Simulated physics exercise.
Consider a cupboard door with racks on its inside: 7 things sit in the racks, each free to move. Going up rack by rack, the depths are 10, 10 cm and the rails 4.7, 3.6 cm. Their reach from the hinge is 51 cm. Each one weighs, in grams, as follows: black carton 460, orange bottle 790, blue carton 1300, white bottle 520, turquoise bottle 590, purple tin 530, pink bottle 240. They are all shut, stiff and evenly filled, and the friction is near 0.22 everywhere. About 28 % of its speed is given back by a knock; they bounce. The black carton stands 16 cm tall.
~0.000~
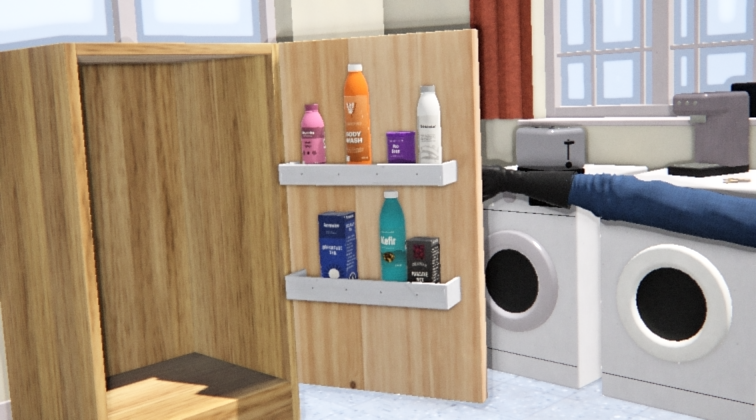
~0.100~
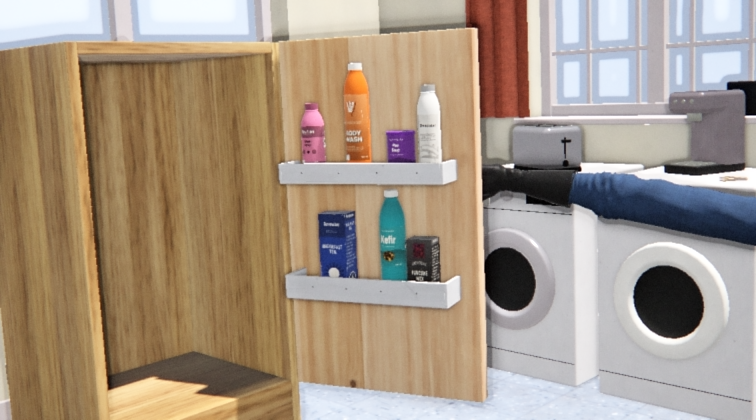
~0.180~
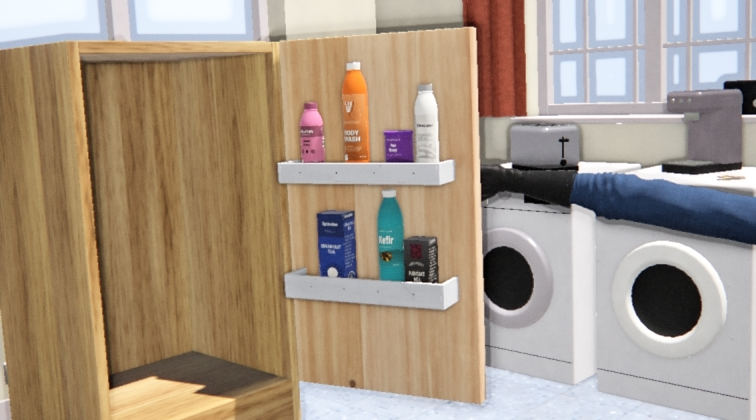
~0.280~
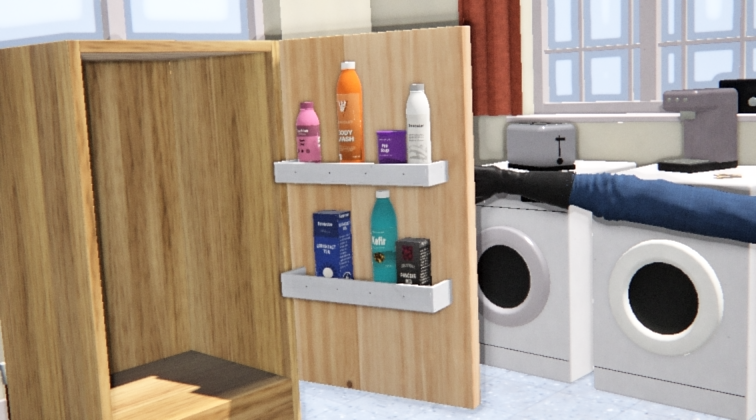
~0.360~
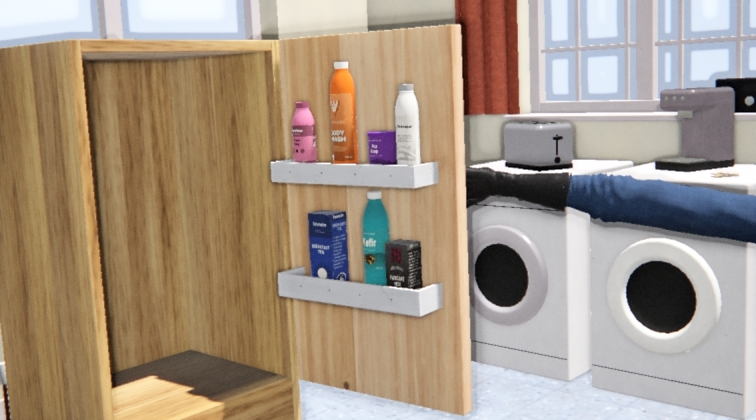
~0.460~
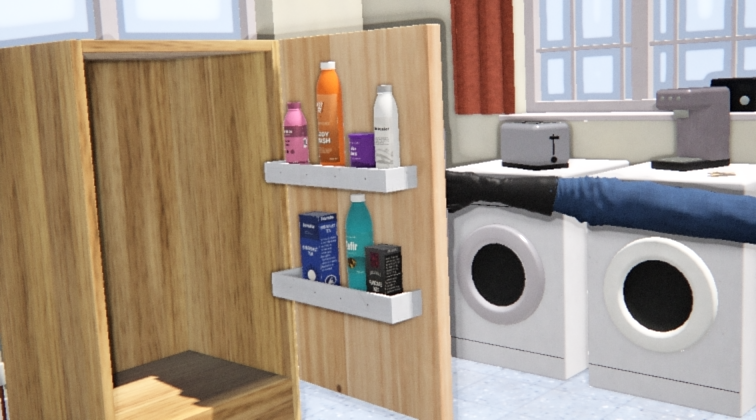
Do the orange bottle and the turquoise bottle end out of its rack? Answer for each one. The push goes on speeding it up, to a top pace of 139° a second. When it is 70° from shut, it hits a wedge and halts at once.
The orange bottle does, the turquoise bottle does.
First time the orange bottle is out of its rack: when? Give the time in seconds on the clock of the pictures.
I'd put it at some 0.8 s.
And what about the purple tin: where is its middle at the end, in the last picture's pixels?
You'll see it about at (327, 160) in the last picture.
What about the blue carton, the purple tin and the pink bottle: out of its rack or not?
When everything stops, the blue carton is still in bounds, the purple tin is still in bounds, and the pink bottle is still in bounds.
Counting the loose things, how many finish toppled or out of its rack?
It adds up to 4.
After 0.86 s, door at 70°; orange bottle, white bottle and turquoise bottle now out of its rack; black carton 38° off upright; blue carton moved 3 cm.
After 1.26 s, door at 70°; black carton 51° off upright; blue carton moved 2 cm.
In the end (1.8 s), out of its rack, orange bottle, white bottle and turquoise bottle; toppled in the racks, black carton; the other 3 under 5 cm from the start.
